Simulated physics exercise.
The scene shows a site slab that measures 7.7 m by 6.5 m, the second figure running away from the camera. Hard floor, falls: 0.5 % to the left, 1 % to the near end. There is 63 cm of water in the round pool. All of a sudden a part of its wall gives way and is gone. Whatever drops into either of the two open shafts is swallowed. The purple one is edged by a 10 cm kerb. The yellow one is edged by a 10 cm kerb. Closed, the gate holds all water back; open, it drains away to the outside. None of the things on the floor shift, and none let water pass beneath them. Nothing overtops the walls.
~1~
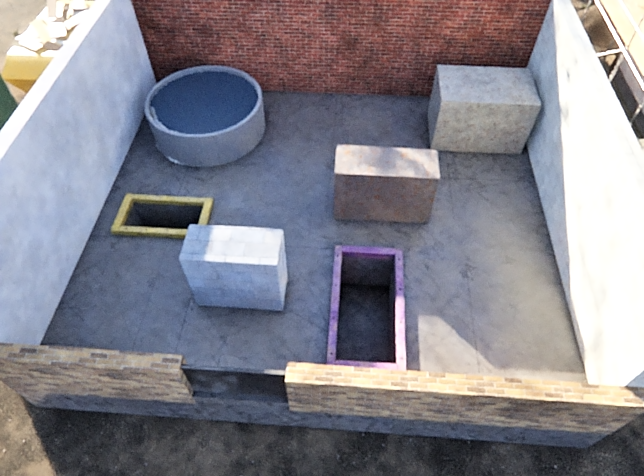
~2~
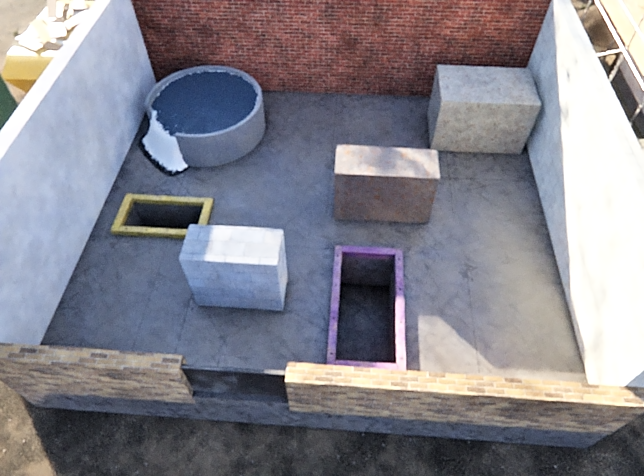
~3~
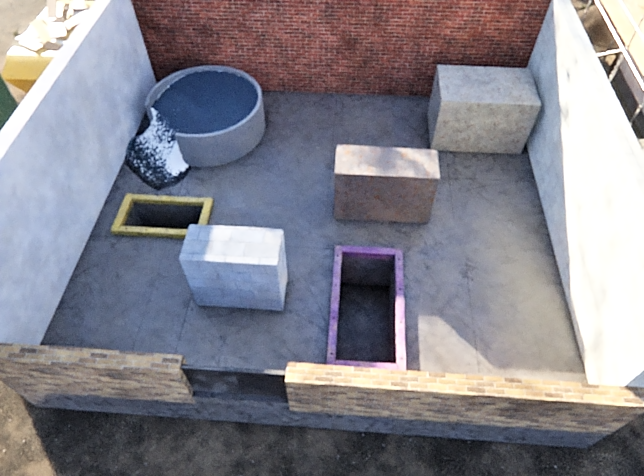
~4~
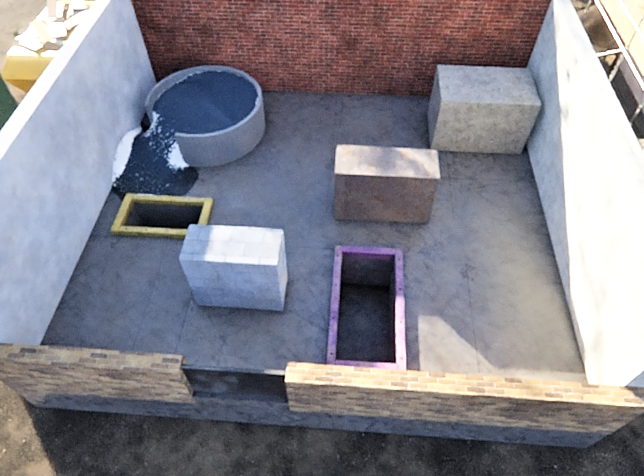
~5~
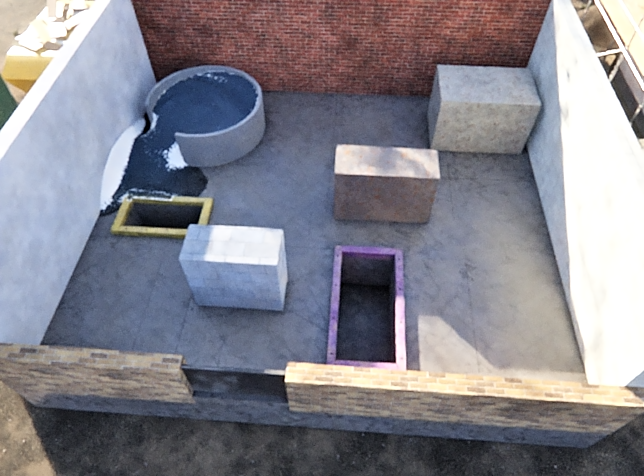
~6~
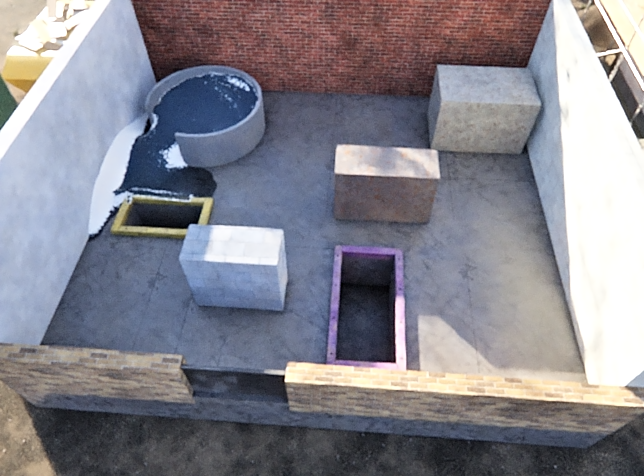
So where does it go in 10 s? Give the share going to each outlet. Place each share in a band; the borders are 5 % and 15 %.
Split: Gateway, under 5 %; purple pit, not even 5 %; yellow pit, over 15 %.
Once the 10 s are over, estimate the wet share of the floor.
Close to 85 in a hundred.
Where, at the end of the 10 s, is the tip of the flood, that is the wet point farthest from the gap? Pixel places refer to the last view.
Somewhere about (589, 406).
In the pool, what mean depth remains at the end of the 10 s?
About 6 cm.
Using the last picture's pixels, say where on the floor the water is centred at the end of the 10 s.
The water's centre is around (261, 213).
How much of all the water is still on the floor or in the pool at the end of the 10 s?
Still there: Roughly 78 %.
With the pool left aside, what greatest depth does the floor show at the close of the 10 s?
Depth max: Approx. 10 cm.
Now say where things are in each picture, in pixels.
Still water, 63 cm deep, in the round pool at (205, 102), in the first picture.
Water pours out at (163, 143) and has run 0.6 m, to (174, 173); deepest outside 32 cm, 63 cm at the round pool's back, in the second picture.
The front is at (163, 185), 0.9 m from the gap at (163, 144); 0.9 m2 of floor is under water; 63 cm left at the back of the round pool, in the third picture.
The front is at (128, 198), 1.3 m from the gap at (163, 145); 1.7 m2 of floor is under water; 63 cm left at the back of the round pool, in the fourth picture.
Water pours out at (163, 145) and has run 1.7 m, to (101, 213); deepest outside 48 cm, 62 cm at the round pool's back, in the fifth picture.
The front is at (90, 237), 2.2 m from the gap at (163, 144); 2.2 m2 of floor is under water; 53 cm left at the back of the round pool, in the sixth picture.
A moment later water covers 15 % of the floor and is deepest (44 cm) near (128, 153); gone so far, the gateway 0 %, the purple pit 0 %, the yellow pit 3 %.
Soon after water covers 20 % of the floor and is deepest (35 cm) near (30, 367); gone so far, the gateway 0 %, the purple pit 0 %, the yellow pit 9 %.
Next water covers 35 % of the floor and is deepest (25 cm) near (139, 196); gone so far, the gateway 0 %, the purple pit 0 %, the yellow pit 15 %.
Later on water covers 60 % of the floor and is deepest (16 cm) near (317, 362); gone so far, the gateway 0 %, the purple pit 2 %, the yellow pit 18 %.
At the end water covers 85 % of the floor and is deepest (10 cm) near (30, 367); gone so far, the gateway 0 %, the purple pit 2 %, the yellow pit 19 %.
